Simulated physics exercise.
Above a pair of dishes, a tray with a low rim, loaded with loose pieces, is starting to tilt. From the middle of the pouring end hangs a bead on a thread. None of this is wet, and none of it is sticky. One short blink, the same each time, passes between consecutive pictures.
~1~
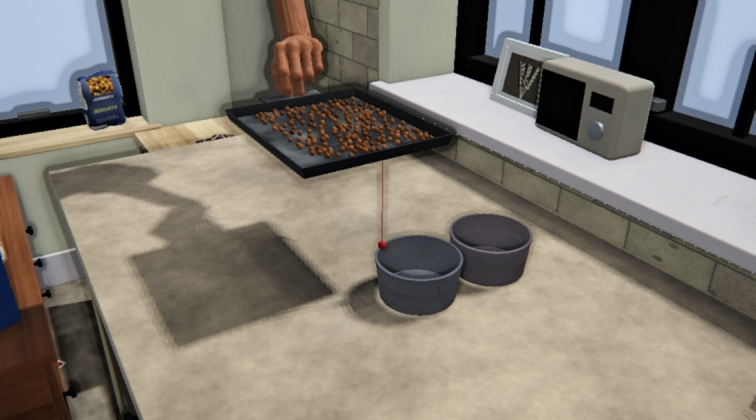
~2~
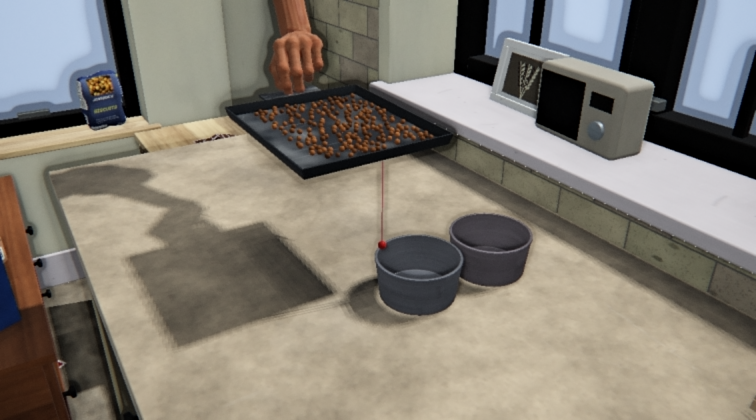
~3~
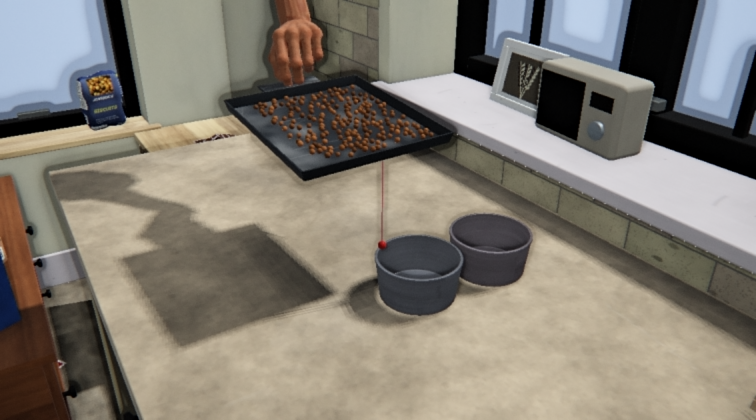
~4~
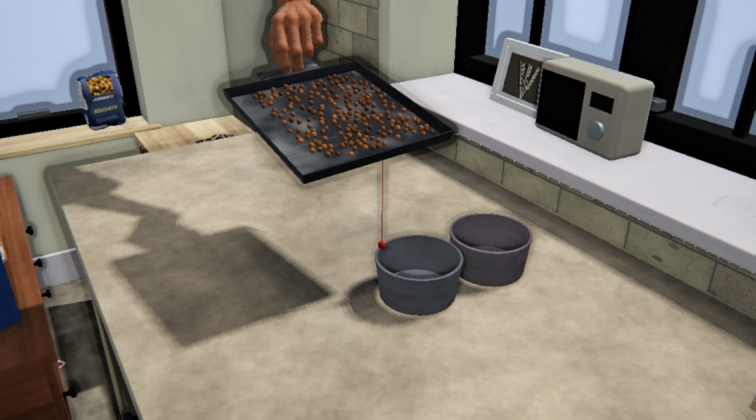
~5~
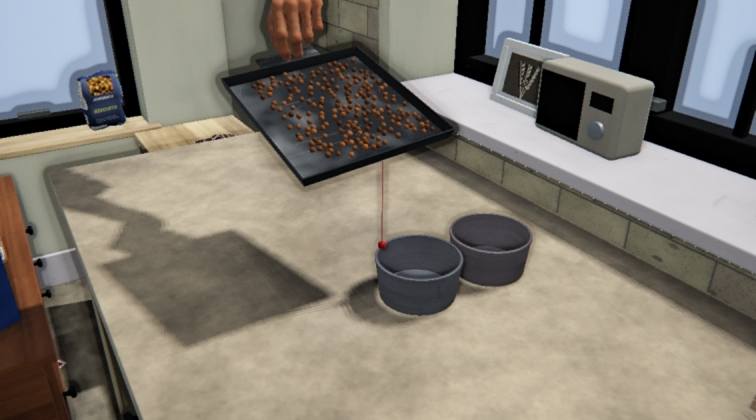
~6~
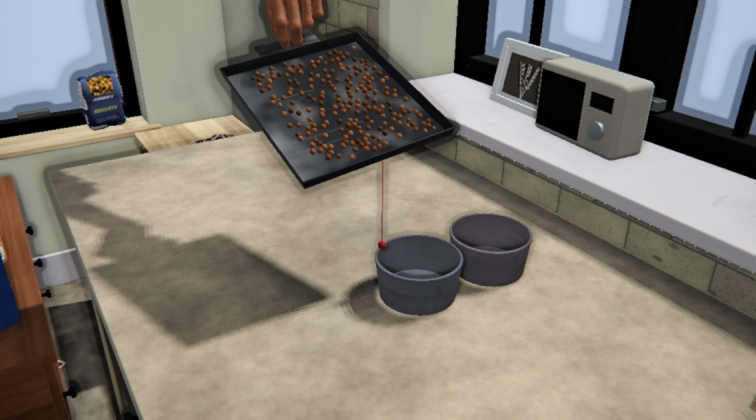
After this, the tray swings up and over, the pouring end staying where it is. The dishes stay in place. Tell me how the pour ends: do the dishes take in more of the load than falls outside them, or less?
Between them the dishes get the lesser amount.
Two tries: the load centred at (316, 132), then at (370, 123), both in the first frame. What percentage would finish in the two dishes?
About 0 %, then about 0 %.
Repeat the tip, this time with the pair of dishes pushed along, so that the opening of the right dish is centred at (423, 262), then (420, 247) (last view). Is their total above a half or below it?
First over half, then over half.
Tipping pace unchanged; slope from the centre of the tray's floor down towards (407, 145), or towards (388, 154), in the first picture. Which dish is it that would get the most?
Going by the two slopes in order, it's the left-side one and then the left-side one.
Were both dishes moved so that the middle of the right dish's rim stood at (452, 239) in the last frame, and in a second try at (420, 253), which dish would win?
Try 1: The dish at left; try 2: The dish at left.
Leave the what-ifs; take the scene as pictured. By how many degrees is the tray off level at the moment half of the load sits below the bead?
95°.
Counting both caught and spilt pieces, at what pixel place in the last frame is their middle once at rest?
At about (329, 332), give or take.
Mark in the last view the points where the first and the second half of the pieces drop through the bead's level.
Near (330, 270) and later near (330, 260).
Shortly afterwards, tray tipped steeply; the bulk on the tray; only a few outside both; near a quarter in the air.
Next, tray tipped right over; near a quarter on the tray; only a few in the left dish; near half outside both; near a third in the air.
Some moments later, tray tipped past a quarter turn; only a few in the left dish; all but a few outside both.
In the end, tray tipped past a quarter turn; only a few in the left dish; none at all in the right dish; all but a few outside both.
